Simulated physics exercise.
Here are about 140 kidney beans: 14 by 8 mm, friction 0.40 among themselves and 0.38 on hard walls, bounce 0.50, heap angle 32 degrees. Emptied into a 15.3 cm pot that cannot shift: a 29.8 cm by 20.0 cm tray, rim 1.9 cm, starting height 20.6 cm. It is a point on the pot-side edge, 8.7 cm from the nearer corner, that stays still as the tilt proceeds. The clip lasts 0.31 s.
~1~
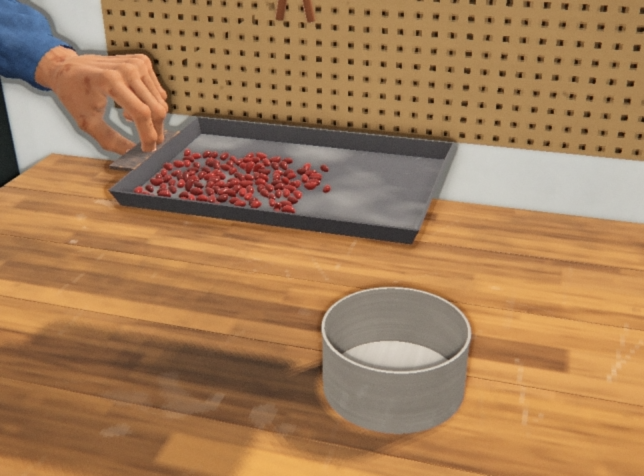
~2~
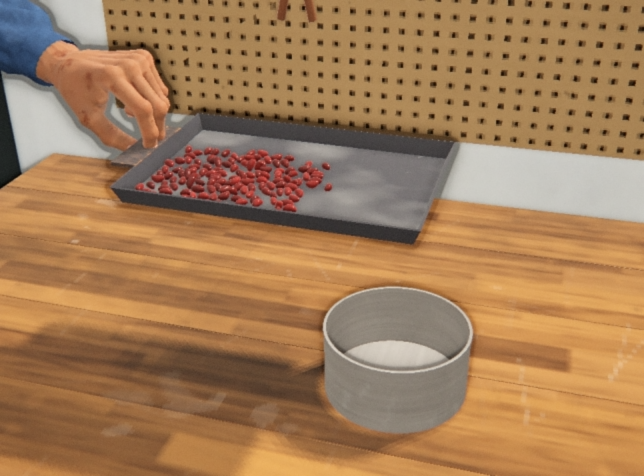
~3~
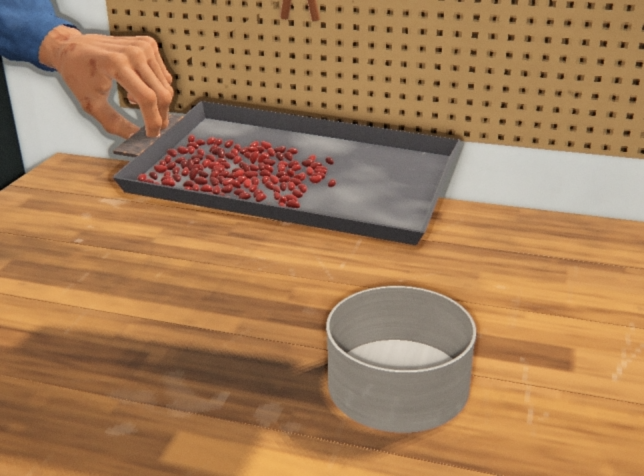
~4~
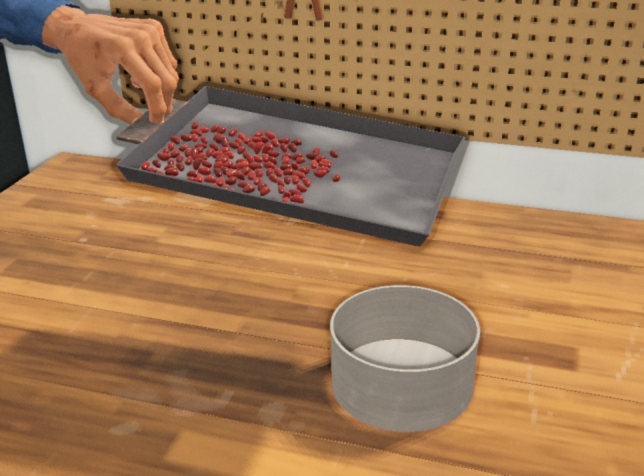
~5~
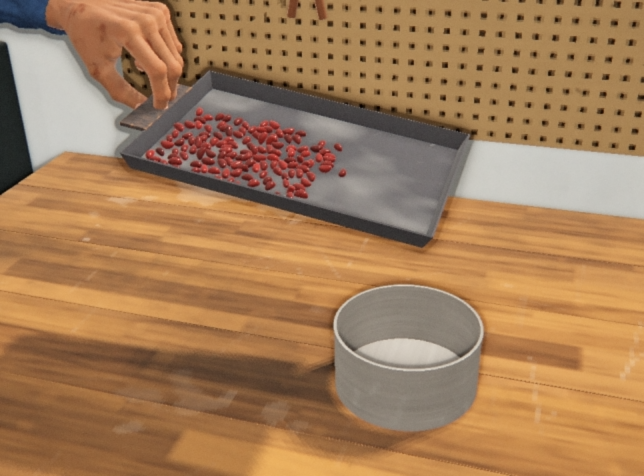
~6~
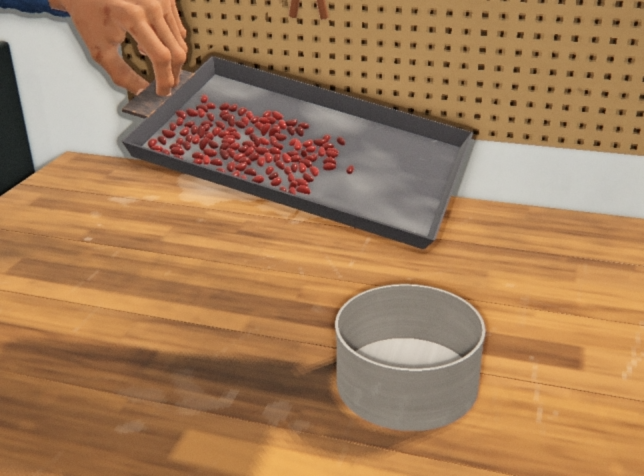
On a wooden worktop in front of a pegboard, a dark tray with small red beans clustered toward its left side sits behind a round grey pot. A hand gripping the tray's left end gradually raises that end, tilting the tray down to the right, while the beans shift slightly rightward.
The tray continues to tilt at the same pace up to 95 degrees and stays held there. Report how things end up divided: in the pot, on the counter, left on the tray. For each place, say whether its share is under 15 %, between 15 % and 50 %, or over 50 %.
Pot: Going to get the main portion; counter: Going to get a middle portion; tray: Going to get a small portion.
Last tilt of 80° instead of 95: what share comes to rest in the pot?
Share in the pot: Around 65 %.
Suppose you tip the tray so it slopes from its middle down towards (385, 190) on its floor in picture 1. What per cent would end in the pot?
About 20 per cent.
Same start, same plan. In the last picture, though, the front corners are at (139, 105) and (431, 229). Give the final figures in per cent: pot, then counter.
Pot 30 % / counter 70 %.
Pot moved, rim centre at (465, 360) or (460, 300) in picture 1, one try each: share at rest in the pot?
Spot one: Some 100 per cent; spot two: Some 10 per cent.
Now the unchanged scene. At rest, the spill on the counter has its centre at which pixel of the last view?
Around (534, 457).
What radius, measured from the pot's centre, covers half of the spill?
Close to 20 cm, give or take.
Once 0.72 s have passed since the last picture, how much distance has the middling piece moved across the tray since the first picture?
Roughly 20 cm.
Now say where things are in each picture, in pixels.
In the first frame, tray tilt 0 degrees, front corners at (119, 188) and (412, 226); middle of the pieces at (234, 182); pot at (396, 327).
In the second frame, tray tilt 1 degrees, front corners at (120, 185) and (414, 226); middle of the pieces at (236, 179).
In the third frame, tray tilt 3 degrees, front corners at (123, 175) and (418, 227), lowest corner right front; middle of the pieces at (239, 172).
In the fourth frame, tray tilt 7 degrees, front corners at (127, 163) and (422, 229), lowest corner right front; middle of the pieces at (243, 163).
In the fifth frame, tray tilt 10 degrees, front corners at (130, 151) and (426, 231), lowest corner right front; middle of the pieces at (247, 154).
In the sixth frame, tray tilt 13 degrees, front corners at (132, 140) and (428, 233), lowest corner right front; middle of the pieces at (250, 145); pot at (410, 324).
Then, 0.72 s after the last picture, tilt 51 degrees; the tray holds 75 %, the pot 0 %.
Then, 1.20 s after the last picture, tilt 77 degrees; the tray holds 35 %, the pot 20 %.
Then, 1.75 s after the last picture, tilt 95 degrees; the tray holds 0 %, the pot 60 %.
In the end, pot 60 %, counter 40 %, tray 0 %.
